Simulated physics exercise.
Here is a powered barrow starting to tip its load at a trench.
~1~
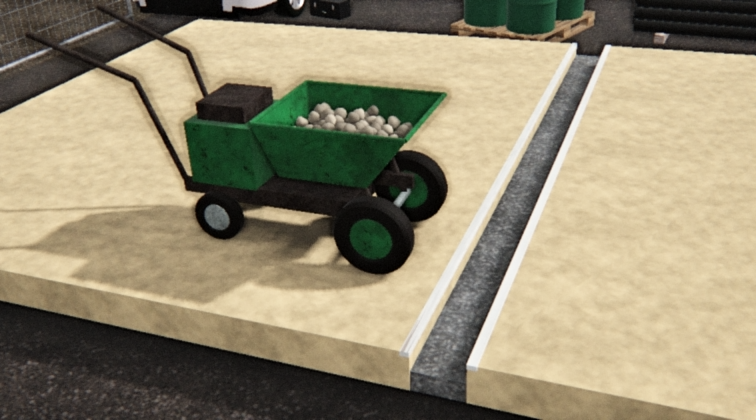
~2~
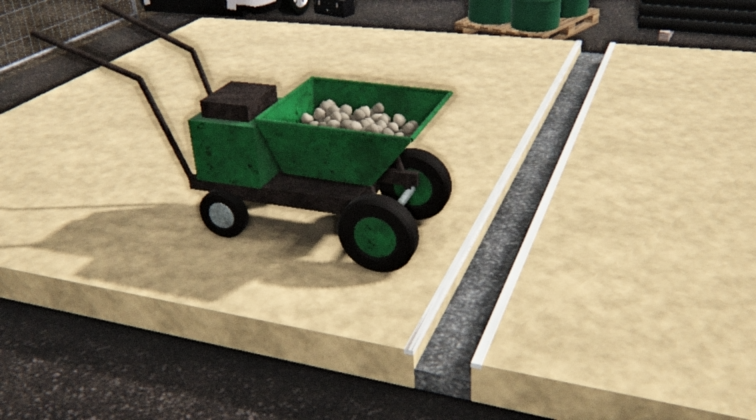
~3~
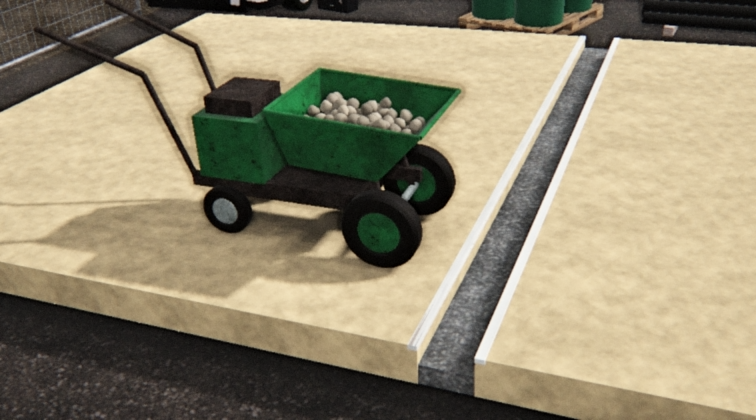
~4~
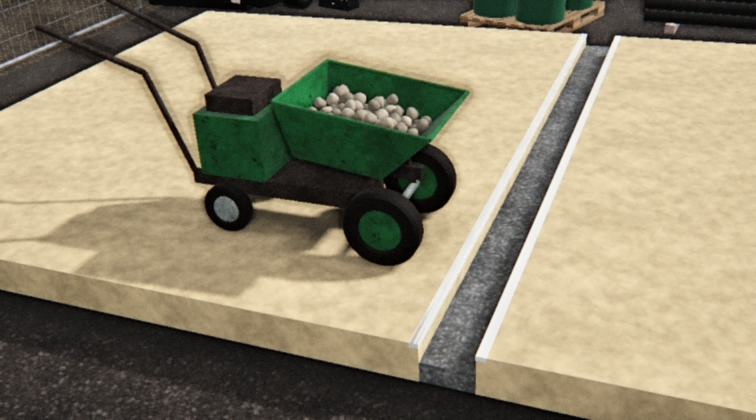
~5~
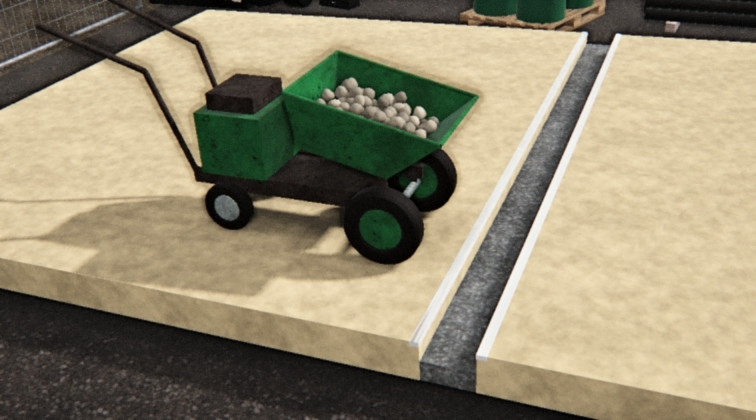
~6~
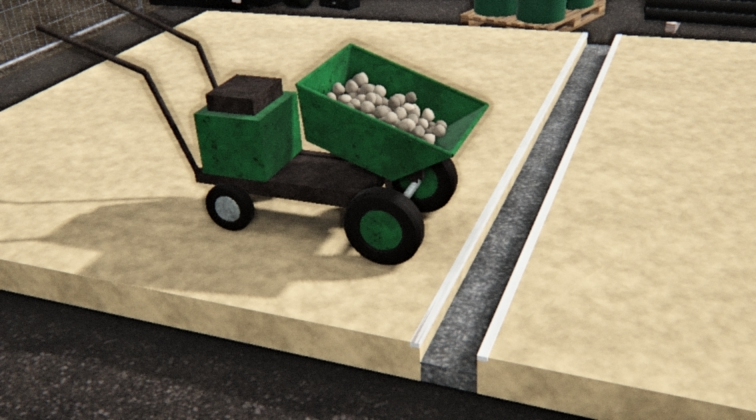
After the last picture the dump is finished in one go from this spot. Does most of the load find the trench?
It catches only the smaller part.
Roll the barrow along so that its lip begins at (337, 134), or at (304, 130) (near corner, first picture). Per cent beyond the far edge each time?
First some 0, then 0 per cent.
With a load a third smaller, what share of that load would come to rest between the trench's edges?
Close to 30 per cent.
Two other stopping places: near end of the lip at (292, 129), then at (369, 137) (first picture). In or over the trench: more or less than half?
At the first place less than half, at the second most of it.
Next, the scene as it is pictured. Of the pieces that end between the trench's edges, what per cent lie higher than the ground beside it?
Roughly 15 in a hundred.
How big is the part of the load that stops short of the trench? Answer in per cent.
Some 0 per cent.
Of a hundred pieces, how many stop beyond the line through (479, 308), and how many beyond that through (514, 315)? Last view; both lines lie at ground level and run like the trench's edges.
The first gives 90 %, the second 60 %.
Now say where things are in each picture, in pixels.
The first picture shows lip of the skip at (405, 141), level; top of the load at (342, 130), river pebbles; first edge of the trench at (428, 309); far edge at (491, 321), the trench under half as wide as the skip, and shallow for its width.
The second picture shows lip of the skip at (411, 140), level; top of the load at (353, 127).
The third picture shows lip of the skip at (420, 138), tipped barely; top of the load at (360, 121).
The fourth picture shows lip of the skip at (429, 141), tipped a little; top of the load at (351, 106).
The fifth picture shows lip of the skip at (440, 146), tipped a little; top of the load at (352, 105).
The sixth picture shows lip of the skip at (451, 155), tipped clearly; top of the load at (362, 101); first edge of the trench at (438, 300); far edge at (501, 312).
Soon, skip tipped steeply; all in the skip.
A while on, skip tipped right over; about half in the skip; a small part in or heaped over the trench; about half beyond it.
Towards the end, skip tipped right over; a small part in the skip; about a quarter in or heaped over the trench; most beyond it.
Finally, skip tipped right over; a small part in the skip; about a quarter in or heaped over the trench; most beyond it.
